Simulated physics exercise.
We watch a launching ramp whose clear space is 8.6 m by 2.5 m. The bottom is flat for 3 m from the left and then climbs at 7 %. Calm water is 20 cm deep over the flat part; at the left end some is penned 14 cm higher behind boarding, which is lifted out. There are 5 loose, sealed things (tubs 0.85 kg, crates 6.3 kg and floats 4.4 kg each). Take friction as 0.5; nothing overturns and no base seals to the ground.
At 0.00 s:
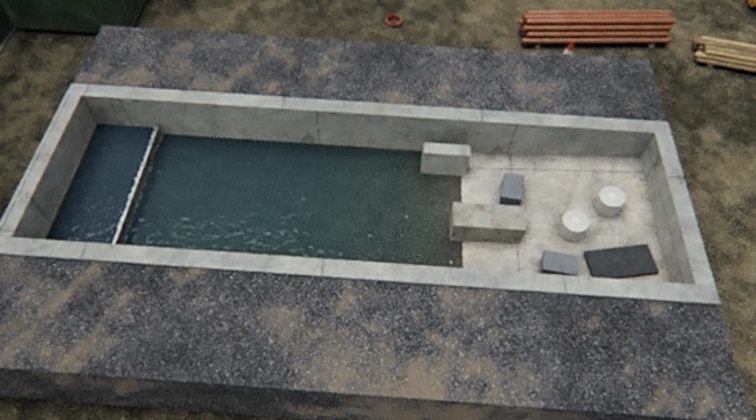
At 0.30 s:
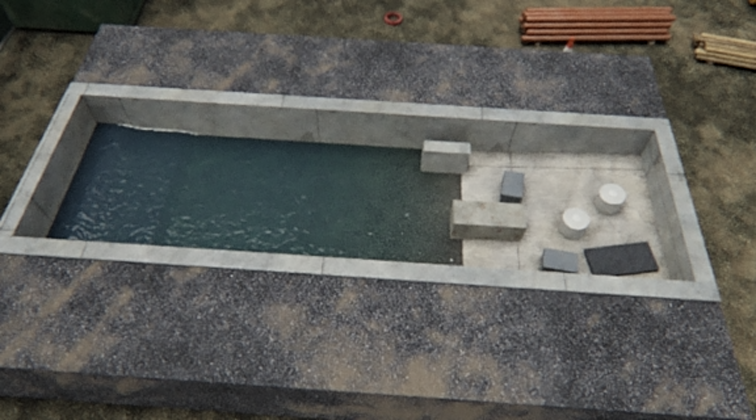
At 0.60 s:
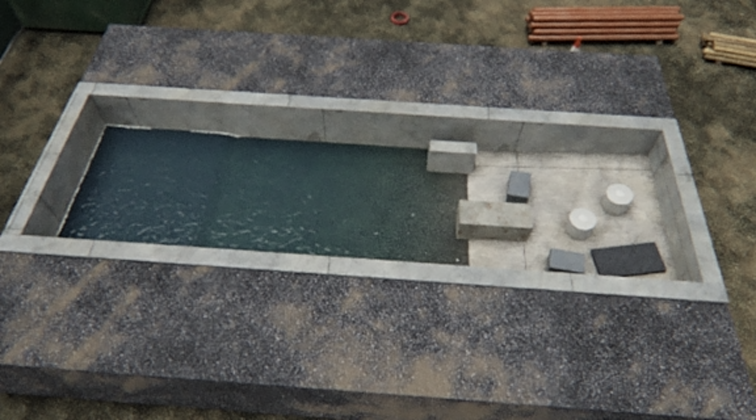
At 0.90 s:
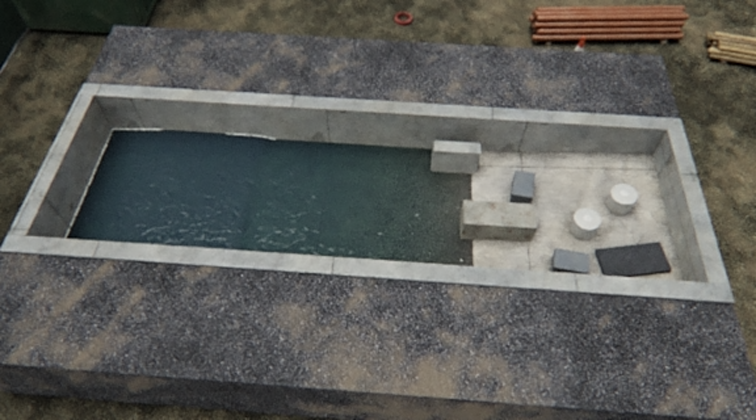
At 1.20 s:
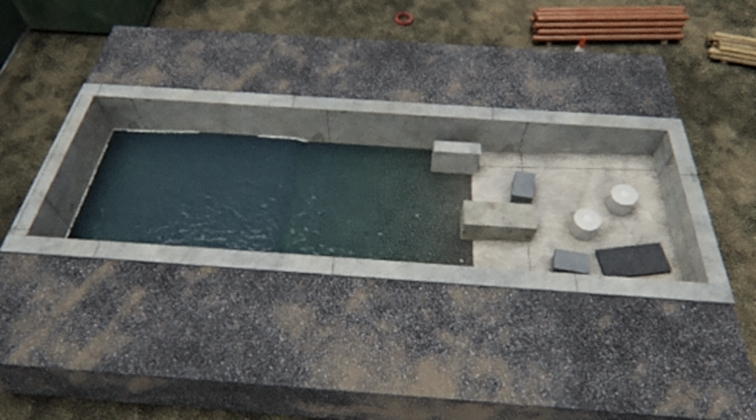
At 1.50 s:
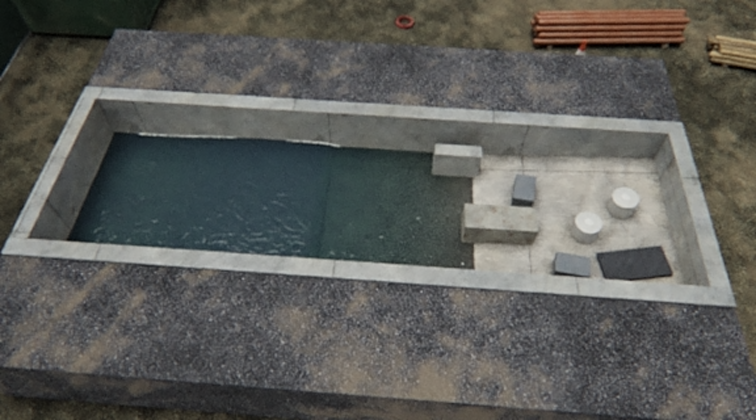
A long concrete ramp basin, set in dark gravel with brown ground around it, is seen from high above at an angle. Blue-green water fills the left, behind a pale upright board, while grey slabs, two whitish round tubs and pale blocks sit on the dry right. The board disappears, ripples spread rightward across the water, and the view shifts slightly as the loose objects stay put.
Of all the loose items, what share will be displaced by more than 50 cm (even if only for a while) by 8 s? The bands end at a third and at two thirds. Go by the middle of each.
That comes to less than a third.
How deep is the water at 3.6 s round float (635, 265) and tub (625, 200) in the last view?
About 0 and 0 cm.
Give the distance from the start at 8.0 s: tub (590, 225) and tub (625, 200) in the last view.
In that order: 60 cm, 0 cm.
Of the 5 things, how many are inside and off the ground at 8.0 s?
1 of them.
After 2.1 s 0 of 5 are over 50 cm from their spots; 0 afloat.
After 3.6 s 0 of 5 are over 50 cm from their spots; 0 afloat.
After 5.6 s 0 of 5 are over 50 cm from their spots; 1 afloat.
After 8.0 s 1 of 5 are over 50 cm from their spots, and 1 have been at some point; 1 afloat.
